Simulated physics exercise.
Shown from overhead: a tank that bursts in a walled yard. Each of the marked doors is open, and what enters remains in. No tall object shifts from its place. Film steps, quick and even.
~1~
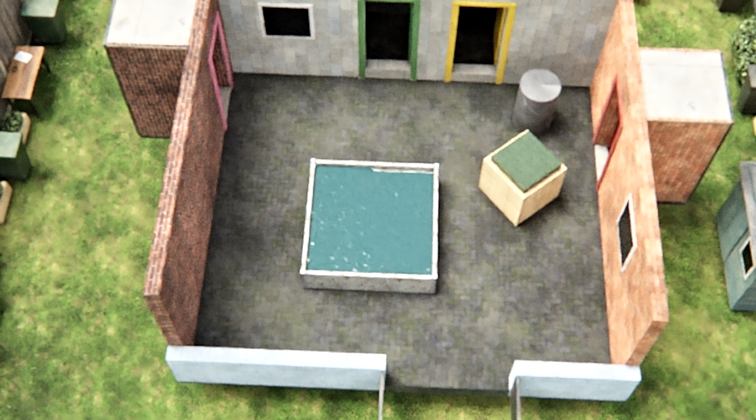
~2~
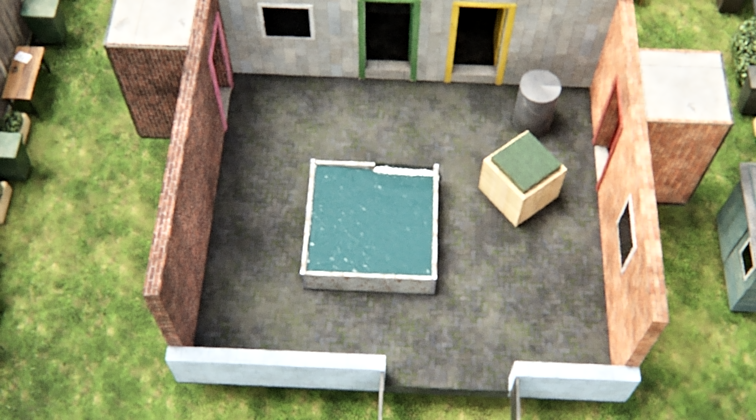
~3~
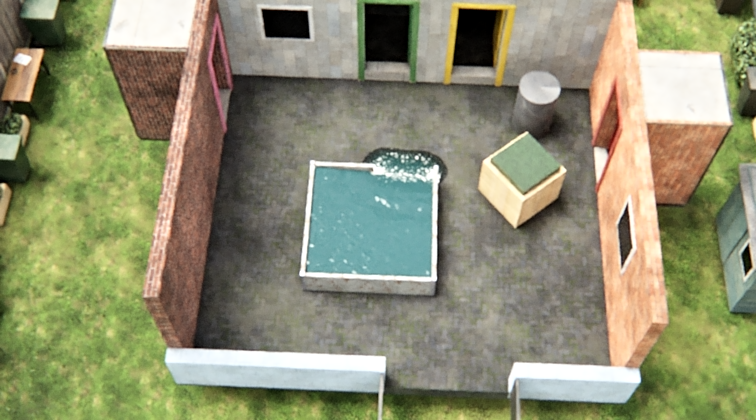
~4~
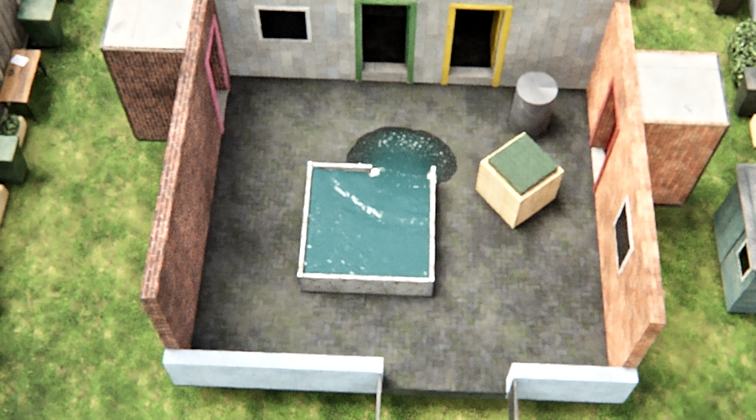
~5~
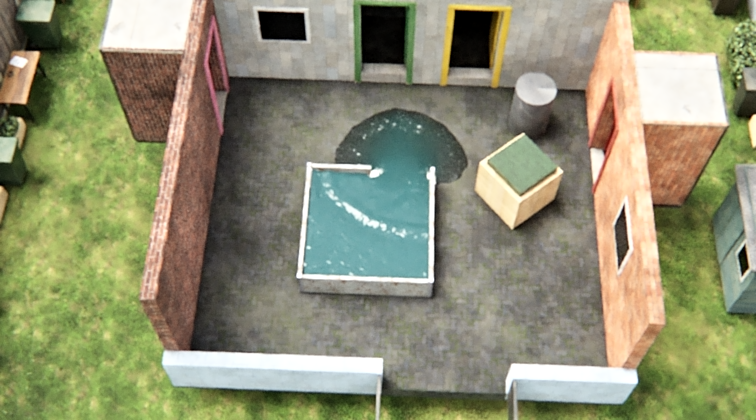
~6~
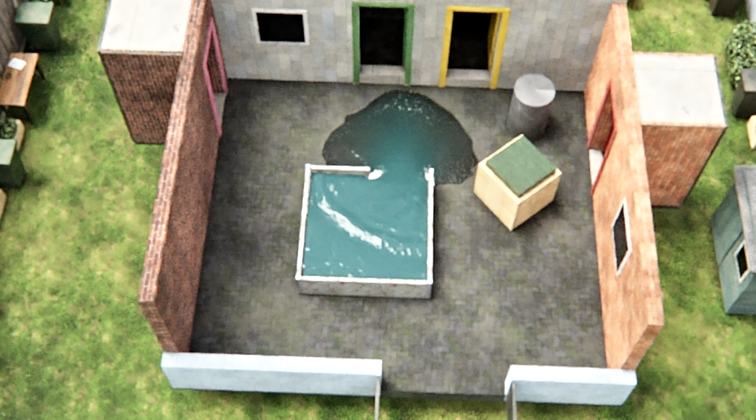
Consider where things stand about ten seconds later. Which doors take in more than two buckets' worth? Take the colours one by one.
The red door is going to overshoot the allowance; the yellow door is going to stay inside the allowance; the green door is going to stay inside the allowance; the pink door is going to overshoot the allowance.
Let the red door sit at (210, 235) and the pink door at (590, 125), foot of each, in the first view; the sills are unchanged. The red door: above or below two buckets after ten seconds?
Red door: Does not flood.
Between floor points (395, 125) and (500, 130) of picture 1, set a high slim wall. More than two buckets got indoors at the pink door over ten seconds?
Looking at each in turn, pink overshoots the limit.
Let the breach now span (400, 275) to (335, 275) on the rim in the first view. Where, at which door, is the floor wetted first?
I'd pick the one in pink.
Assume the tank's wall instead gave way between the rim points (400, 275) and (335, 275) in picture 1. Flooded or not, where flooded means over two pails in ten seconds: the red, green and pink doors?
The red door stays within the limit, the green door stays within the limit and the pink door stays within the limit.
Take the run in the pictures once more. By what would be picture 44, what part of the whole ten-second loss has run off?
I make it 40 per cent.
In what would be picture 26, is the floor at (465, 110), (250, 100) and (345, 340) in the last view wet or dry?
In turn, the points end up soaked, soaked and high and dry.
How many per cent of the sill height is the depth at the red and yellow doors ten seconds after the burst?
In order: Roughly 220 and 30 in a hundred.
A moment on, water covers 15 % of the floor; the red door not reached, the yellow door wet at the sill, nothing in, the green door wet at the sill, nothing in, the pink door not reached.
Next, water covers 25 % of the floor; the red door not reached, the yellow door wet at the sill, nothing in, the green door wet at the sill, nothing in, the pink door not reached.
Then, water covers 35 % of the floor; the red door wet at the sill, nothing in, the yellow door wet at the sill, nothing in, the green door wet at the sill, nothing in, the pink door under two buckets in.
Later, water covers 60 % of the floor; the red door under two buckets in, the yellow door wet at the sill, nothing in, the green door wet at the sill, nothing in, the pink door over two buckets in.
In the end, water covers 95 % of the floor; the red door over two buckets in, the yellow door wet at the sill, nothing in, the green door wet at the sill, nothing in, the pink door far over two buckets in.
